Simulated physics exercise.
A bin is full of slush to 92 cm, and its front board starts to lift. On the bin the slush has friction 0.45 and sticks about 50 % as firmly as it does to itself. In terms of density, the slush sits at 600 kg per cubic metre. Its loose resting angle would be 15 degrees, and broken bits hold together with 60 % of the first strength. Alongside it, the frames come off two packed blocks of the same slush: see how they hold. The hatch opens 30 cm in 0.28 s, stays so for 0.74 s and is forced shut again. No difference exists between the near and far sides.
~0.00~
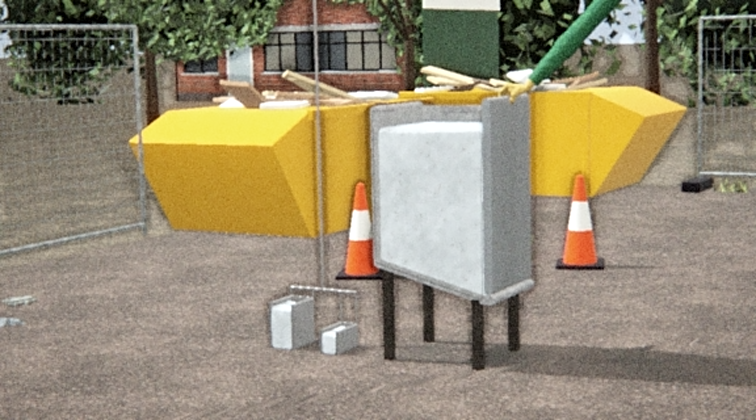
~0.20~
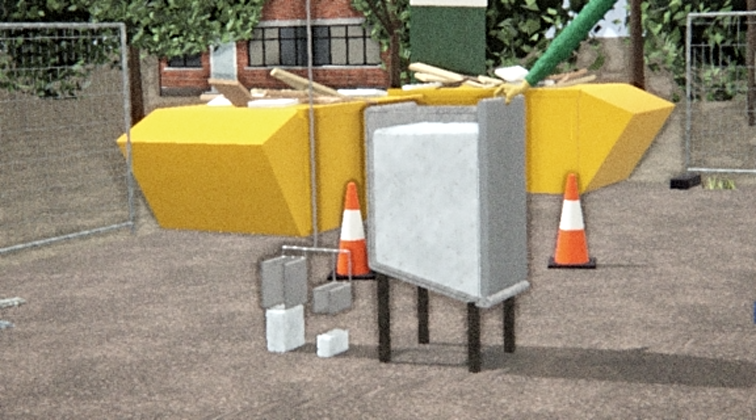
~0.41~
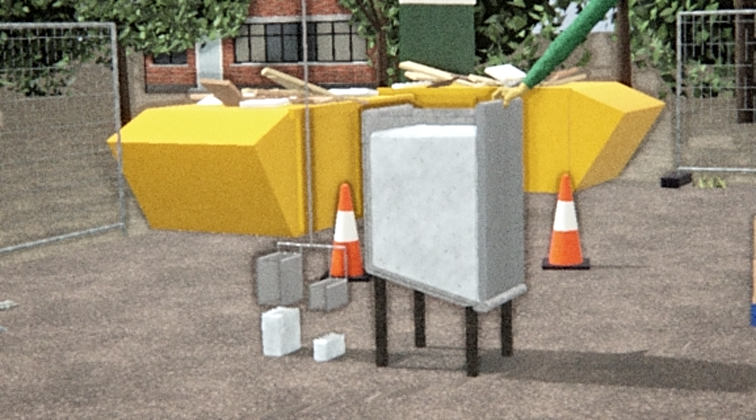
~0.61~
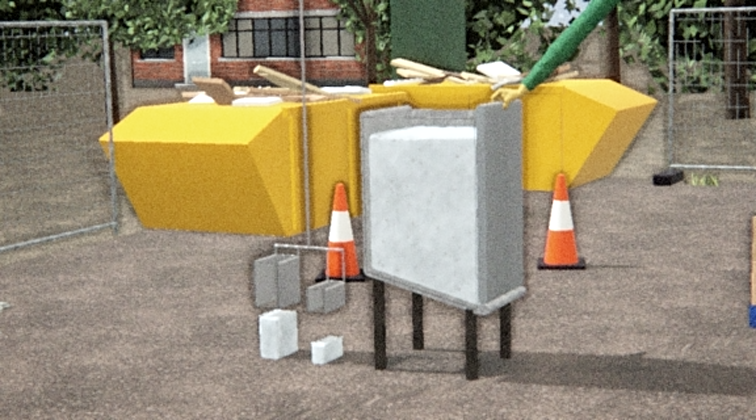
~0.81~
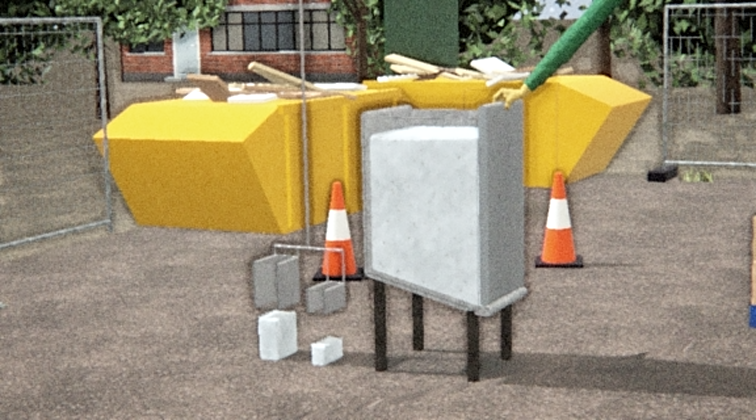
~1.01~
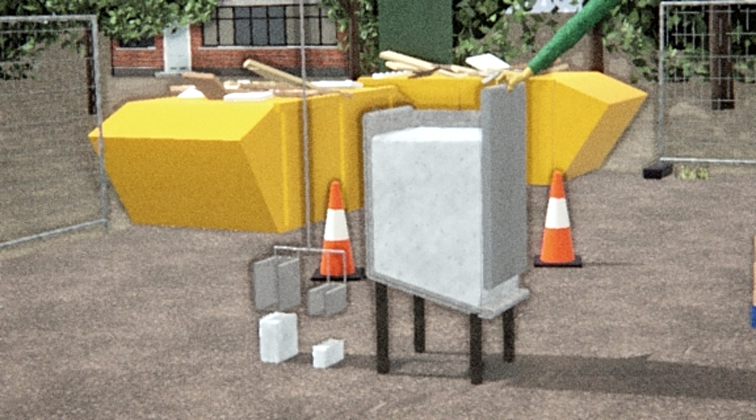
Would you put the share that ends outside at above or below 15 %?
My call: Below.
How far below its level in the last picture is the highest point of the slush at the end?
I'd put it at close to 0 cm.
After 1.28 s, the hatch is 30 cm open and 0 % is out.
After 1.59 s, the hatch is 30 cm open and 0 % is out.
After 1.90 s, the hatch is 30 cm open and 0 % is out.
After 2.21 s, the hatch is 7.8 cm open and 3 % is out.
After 2.58 s, the hatch is shut and 3 % is out.
